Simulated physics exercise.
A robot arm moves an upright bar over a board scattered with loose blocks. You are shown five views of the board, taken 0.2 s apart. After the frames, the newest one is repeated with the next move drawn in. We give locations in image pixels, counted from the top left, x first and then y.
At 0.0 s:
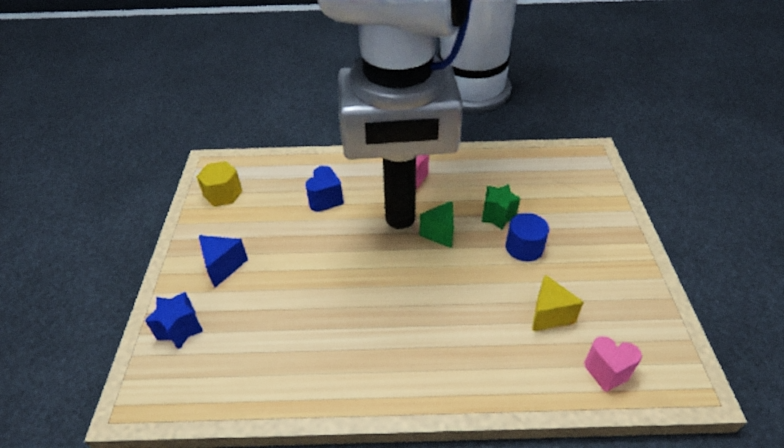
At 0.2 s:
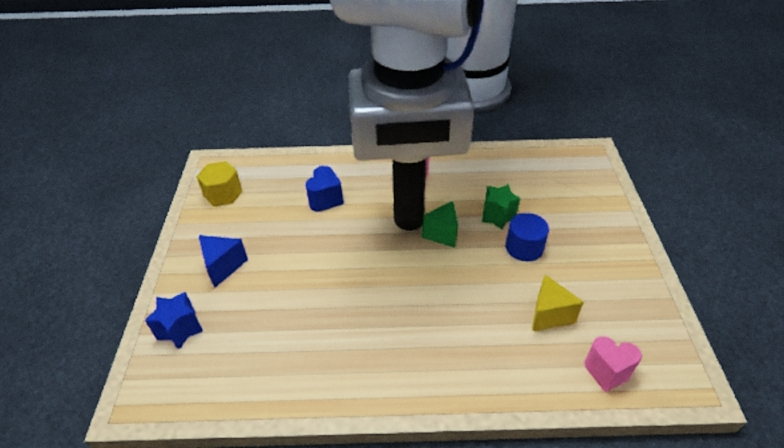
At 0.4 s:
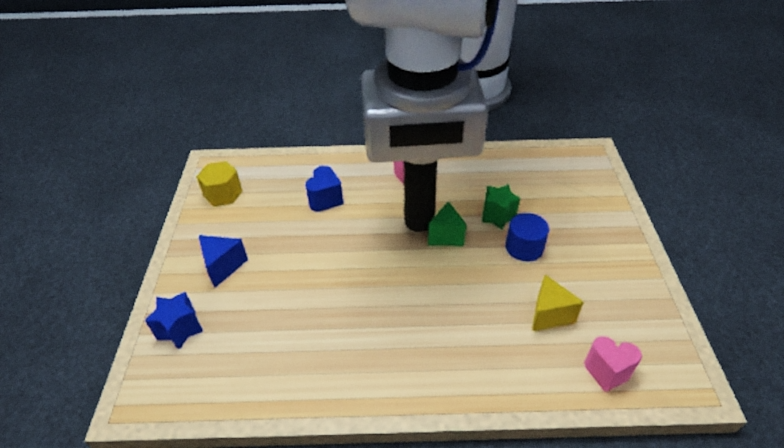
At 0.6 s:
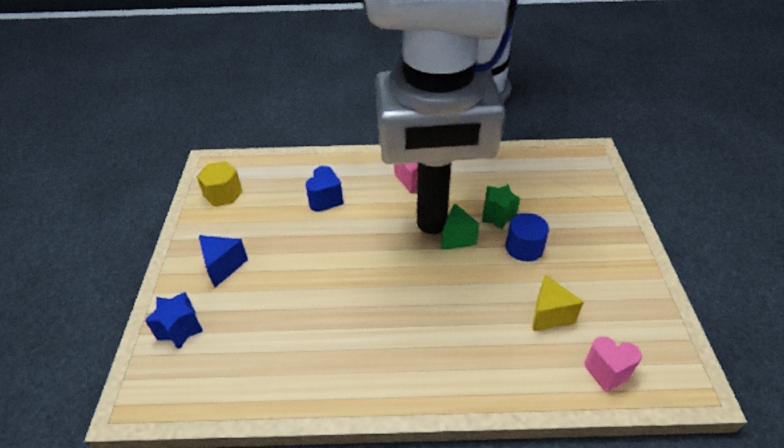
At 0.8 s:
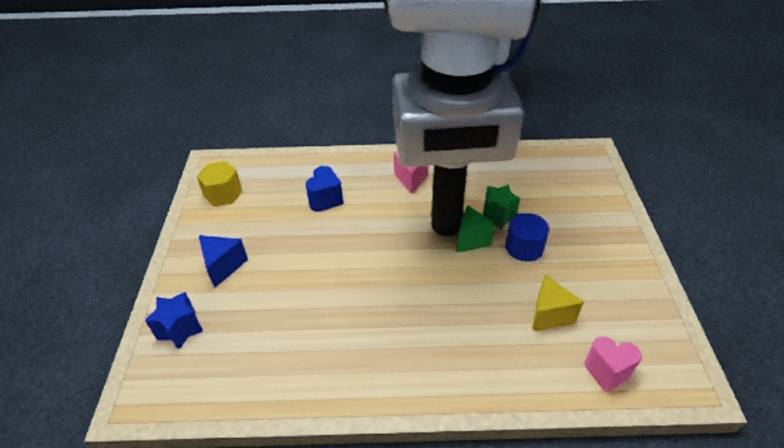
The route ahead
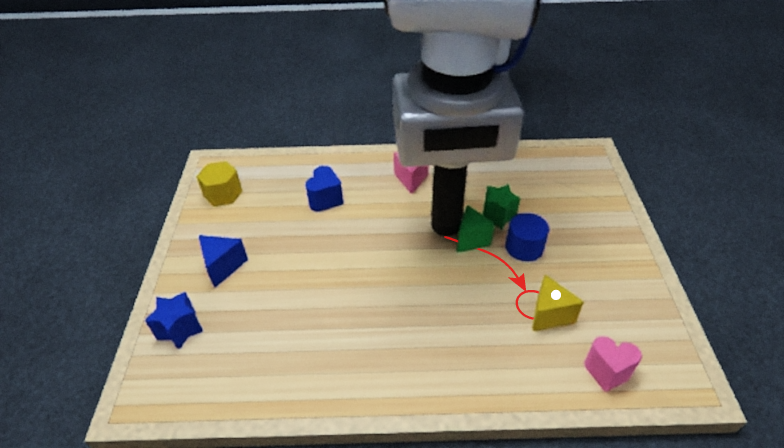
At the start, a robot arm holds an upright black bar just left of a green triangle on a wooden board scattered with colourful blocks. The bar moves a short way right, pushing and turning the triangle, which ends up closer to the green star and blue cylinder while the other blocks stay still.
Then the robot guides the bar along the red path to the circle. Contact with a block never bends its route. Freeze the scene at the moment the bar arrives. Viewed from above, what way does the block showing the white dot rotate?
Its rotation is clockwise.
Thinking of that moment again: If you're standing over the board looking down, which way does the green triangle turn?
Rotation: Counter-clockwise.
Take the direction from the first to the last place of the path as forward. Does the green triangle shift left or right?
Toward the left.
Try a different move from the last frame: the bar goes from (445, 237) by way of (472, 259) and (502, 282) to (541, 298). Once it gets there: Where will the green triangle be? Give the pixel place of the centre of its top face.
Somewhere near (498, 228).
Drawn move, from (445, 237) over (482, 250) and (514, 272) to (534, 305); the dot is on the yellow triangle.
What follows on the original path. One third of the way, bar (484, 239); green triangle (514, 229), turned 30° anticlockwise; blue cylinder (555, 227).
Two thirds of the way, bar (517, 262); green triangle (532, 231), turned 60° anticlockwise; blue cylinder (566, 226).
At the end, bar (537, 294); green triangle (532, 231), turned 60° anticlockwise; green star block still; blue cylinder (566, 226); yellow triangle (567, 303), turned 20° clockwise.
